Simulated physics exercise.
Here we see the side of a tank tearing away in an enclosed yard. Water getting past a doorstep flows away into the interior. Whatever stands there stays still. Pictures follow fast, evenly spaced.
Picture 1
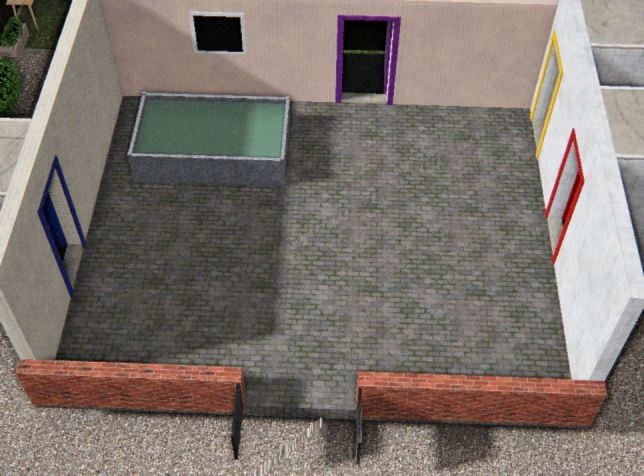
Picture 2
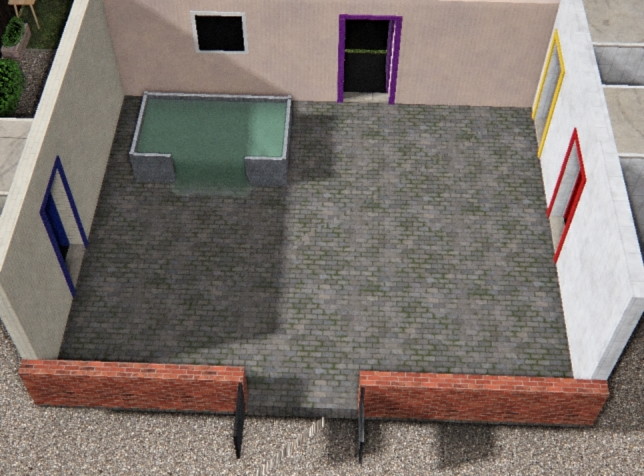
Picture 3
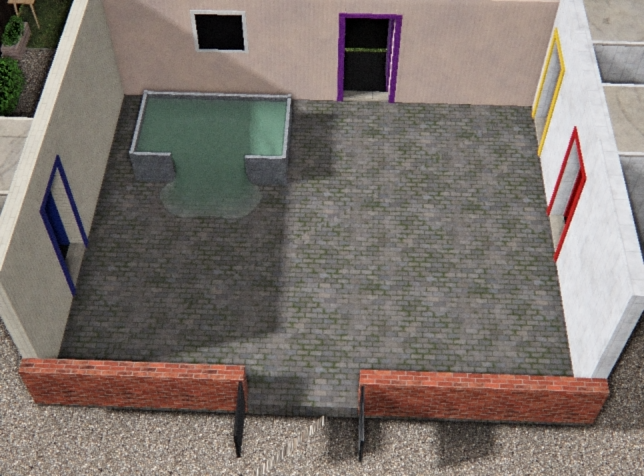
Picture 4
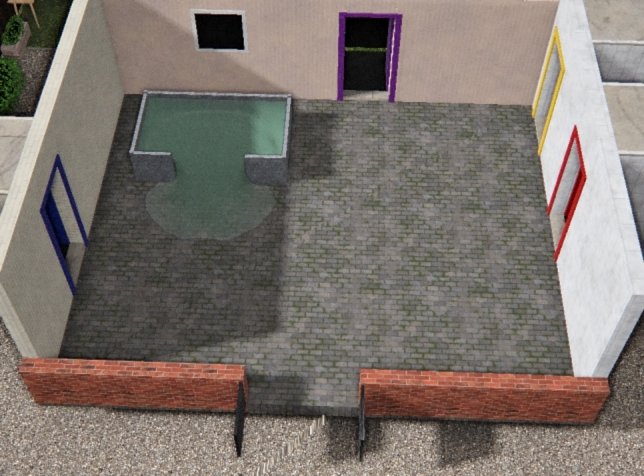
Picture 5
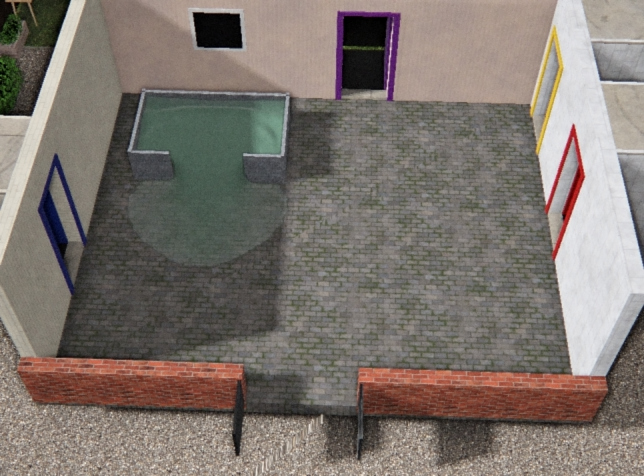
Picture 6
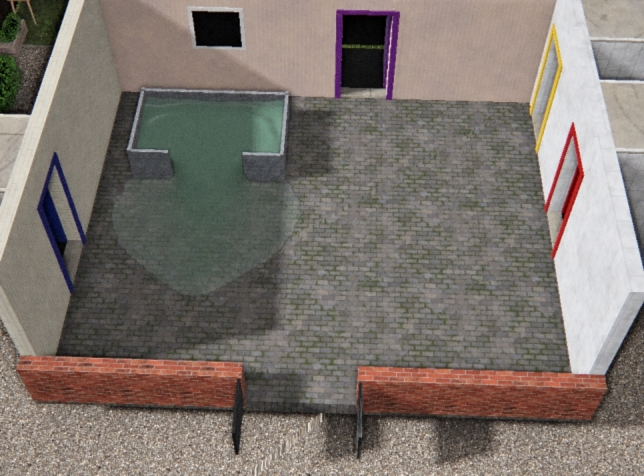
At first, a rectangular tank of still, greenish water stands in the back left of a walled, paved yard. Then a section of its front side opens and water pours through the gap, spreading over the paving toward the viewer in a widening, rounded sheet that thins at its edges.
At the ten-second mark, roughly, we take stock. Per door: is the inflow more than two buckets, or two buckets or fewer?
I expect the purple door to see two buckets at most; I expect the blue door to see two buckets at most; I expect the yellow door to see two buckets at most; I expect the red door to see two buckets at most.
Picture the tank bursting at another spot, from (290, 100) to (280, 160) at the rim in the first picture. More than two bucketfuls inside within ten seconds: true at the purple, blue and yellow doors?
In that case the purple one breaks the limit, the blue one stays within bounds and the yellow one breaks the limit.
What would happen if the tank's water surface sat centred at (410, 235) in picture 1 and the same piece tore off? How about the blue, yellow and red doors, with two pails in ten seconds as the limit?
The blue one stays within the limit, the yellow one exceeds the limit, and the red one stays within the limit.
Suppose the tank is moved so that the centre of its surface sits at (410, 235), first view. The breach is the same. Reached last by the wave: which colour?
Answer: The one in purple.
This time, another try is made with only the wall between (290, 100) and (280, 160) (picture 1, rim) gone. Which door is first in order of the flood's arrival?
I'd name the purple-painted one.
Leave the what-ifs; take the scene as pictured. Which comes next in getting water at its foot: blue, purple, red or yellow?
The door marked blue is the one.
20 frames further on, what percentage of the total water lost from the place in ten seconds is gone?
Working it through, I arrive at 35 per cent.
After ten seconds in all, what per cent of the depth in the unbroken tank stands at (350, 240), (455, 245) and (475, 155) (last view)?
2, 6, 2 %.
A moment on, water covers 30 % of the floor; the purple door not reached, the blue door wet at the sill, nothing in, the yellow door not reached, the red door not reached.
Next, water covers 35 % of the floor; the purple door not reached, the blue door wet at the sill, nothing in, the yellow door not reached, the red door not reached.
Then, water covers 40 % of the floor; the purple door not reached, the blue door wet at the sill, nothing in, the yellow door not reached, the red door not reached.
Later, water covers 50 % of the floor; the purple door not reached, the blue door wet at the sill, nothing in, the yellow door not reached, the red door not reached.
In the end, water covers 75 % of the floor; the purple door not reached, the blue door wet at the sill, nothing in, the yellow door wet at the sill, nothing in, the red door wet at the sill, nothing in.
